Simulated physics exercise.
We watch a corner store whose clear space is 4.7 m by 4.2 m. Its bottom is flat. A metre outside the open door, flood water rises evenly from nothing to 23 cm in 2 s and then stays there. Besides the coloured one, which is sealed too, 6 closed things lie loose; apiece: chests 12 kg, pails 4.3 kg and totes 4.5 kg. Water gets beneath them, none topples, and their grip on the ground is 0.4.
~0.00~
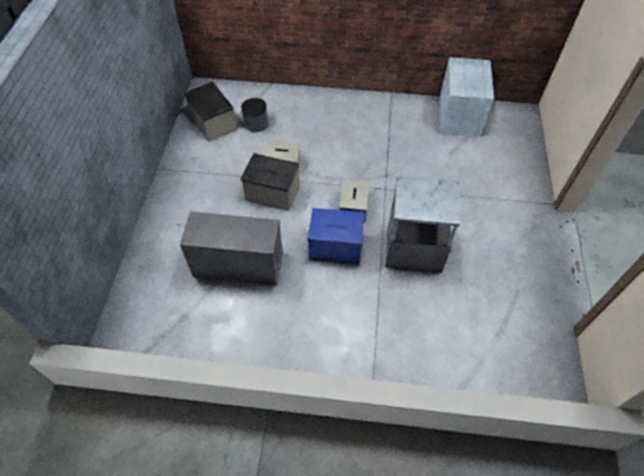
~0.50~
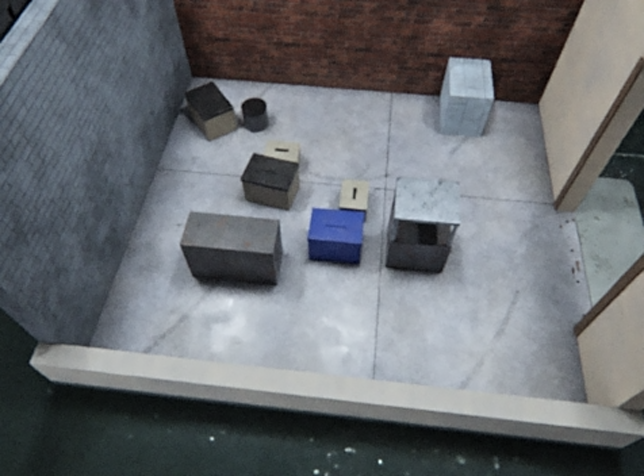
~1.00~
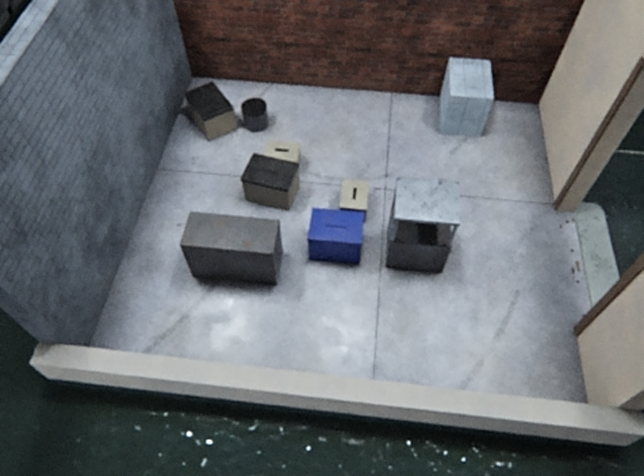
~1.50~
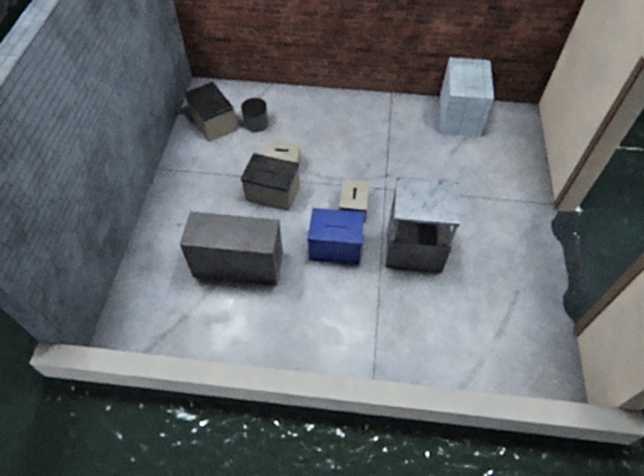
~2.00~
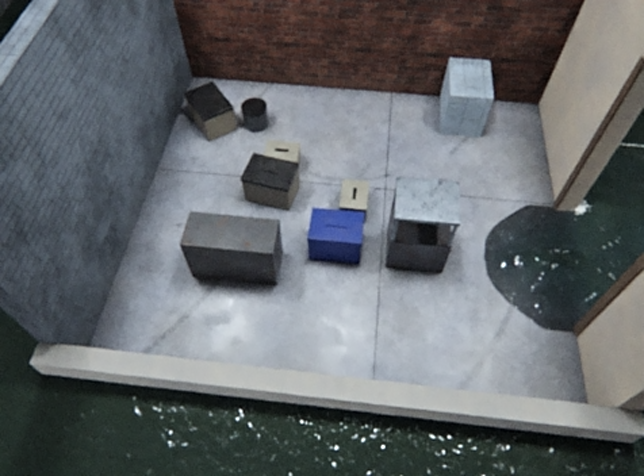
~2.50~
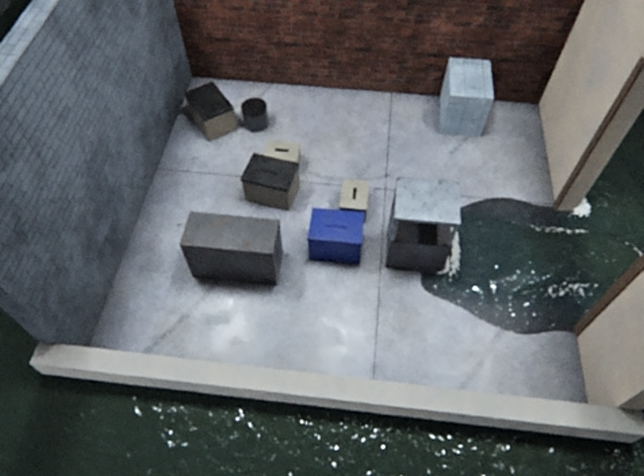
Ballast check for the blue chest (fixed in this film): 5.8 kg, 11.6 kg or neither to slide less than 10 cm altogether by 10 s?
For it, neither weight holds it.
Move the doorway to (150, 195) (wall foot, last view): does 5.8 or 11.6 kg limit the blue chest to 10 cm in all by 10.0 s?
In that case neither load is enough.
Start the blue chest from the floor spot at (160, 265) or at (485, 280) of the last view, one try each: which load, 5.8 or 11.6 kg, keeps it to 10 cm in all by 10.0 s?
In that order: Neither is enough; neither is enough.
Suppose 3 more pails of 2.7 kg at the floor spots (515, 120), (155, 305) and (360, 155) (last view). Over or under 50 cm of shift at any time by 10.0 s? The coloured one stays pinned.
In that order: Less, more, past it.
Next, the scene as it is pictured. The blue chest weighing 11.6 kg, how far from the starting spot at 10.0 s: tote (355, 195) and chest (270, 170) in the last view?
In turn: 120 cm, 120 cm.
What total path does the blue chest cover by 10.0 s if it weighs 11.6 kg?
Some 60 cm in all.
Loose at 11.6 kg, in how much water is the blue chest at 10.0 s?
Roughly 9 cm.
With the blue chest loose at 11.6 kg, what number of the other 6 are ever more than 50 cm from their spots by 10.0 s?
That makes 6.
After 3.5 s the blue chest would be 0 cm from its start with 5.8 kg and 0 cm from its start with 11.6 kg; 1 cm of water round it then.
After 4.5 s the blue chest would be 4 cm from its start with 5.8 kg and 0 cm from its start with 11.6 kg; 2 cm of water round it then.
After 7.0 s the blue chest would be 10 cm from its start with 5.8 kg and 0 cm from its start with 11.6 kg; 3 cm of water round it then.
After 10.0 s the blue chest would be 44 cm from its start with 5.8 kg and 51 cm from its start with 11.6 kg; 9 cm of water round it then.
